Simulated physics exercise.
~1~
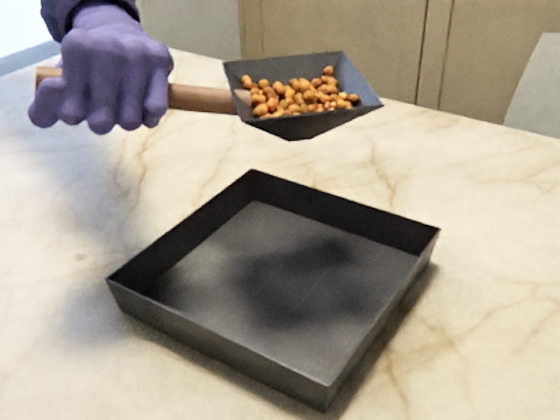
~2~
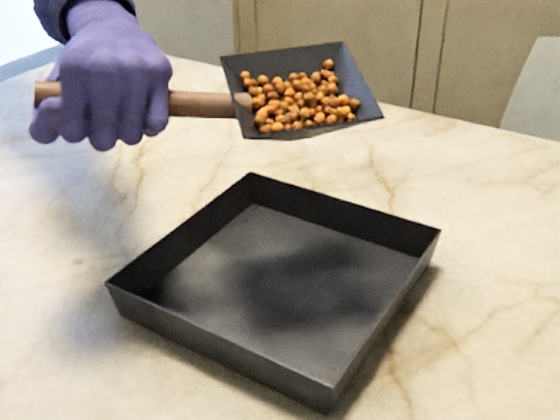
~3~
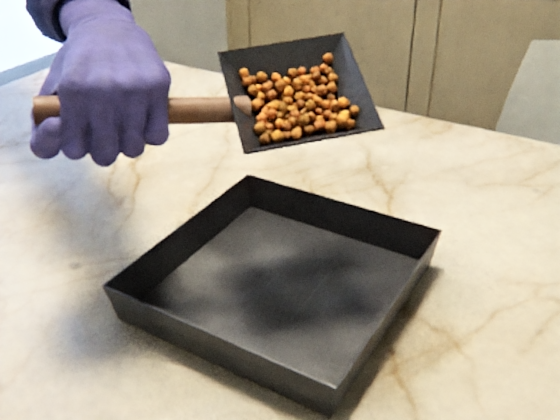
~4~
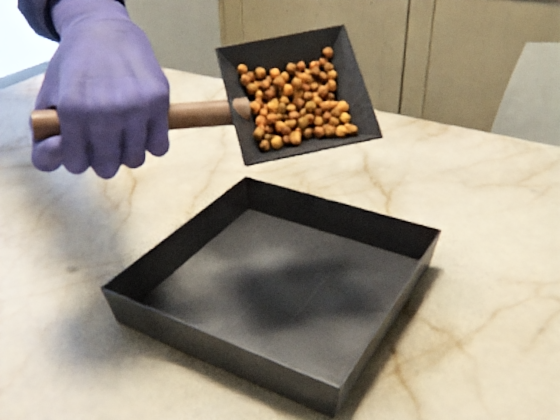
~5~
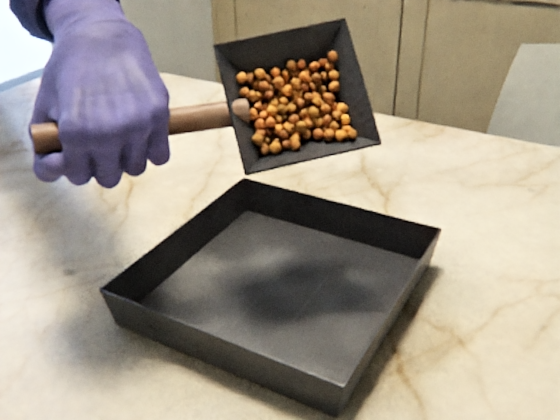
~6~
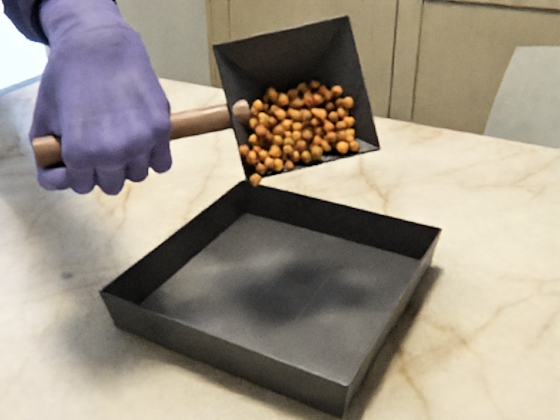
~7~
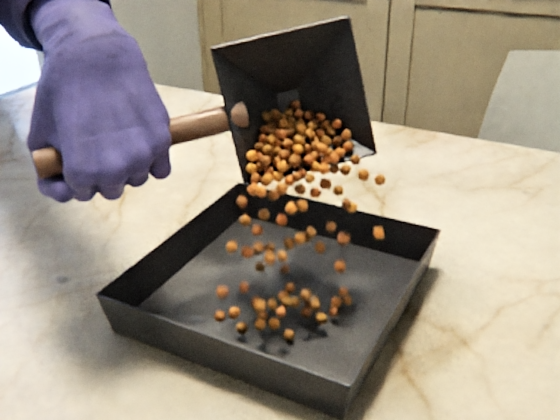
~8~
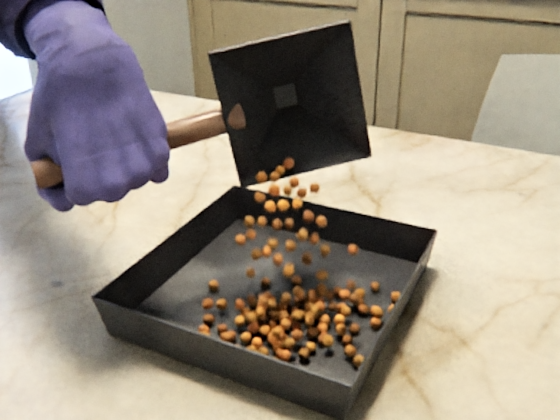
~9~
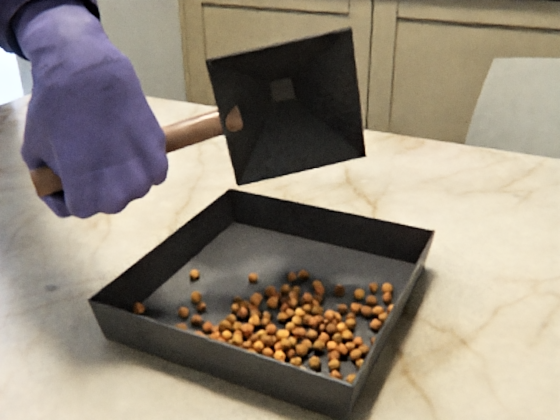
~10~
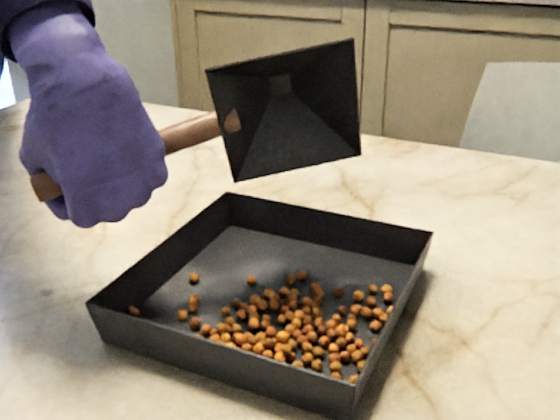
A dark, square scoop on a wooden handle, held by a purple-gloved hand, tips steadily toward the viewer above a shallow black tray on a marbled tabletop. The small orange-brown chickpeas inside it first stay put, then bunch up along its lower edge. As the scoop steepens, they spill over that edge and tumble into the tray. The last few drop after the rest, leaving the scoop empty. The hand keeps turning it a little further while the chickpeas lie scattered over the near part of the tray, the far part left bare.
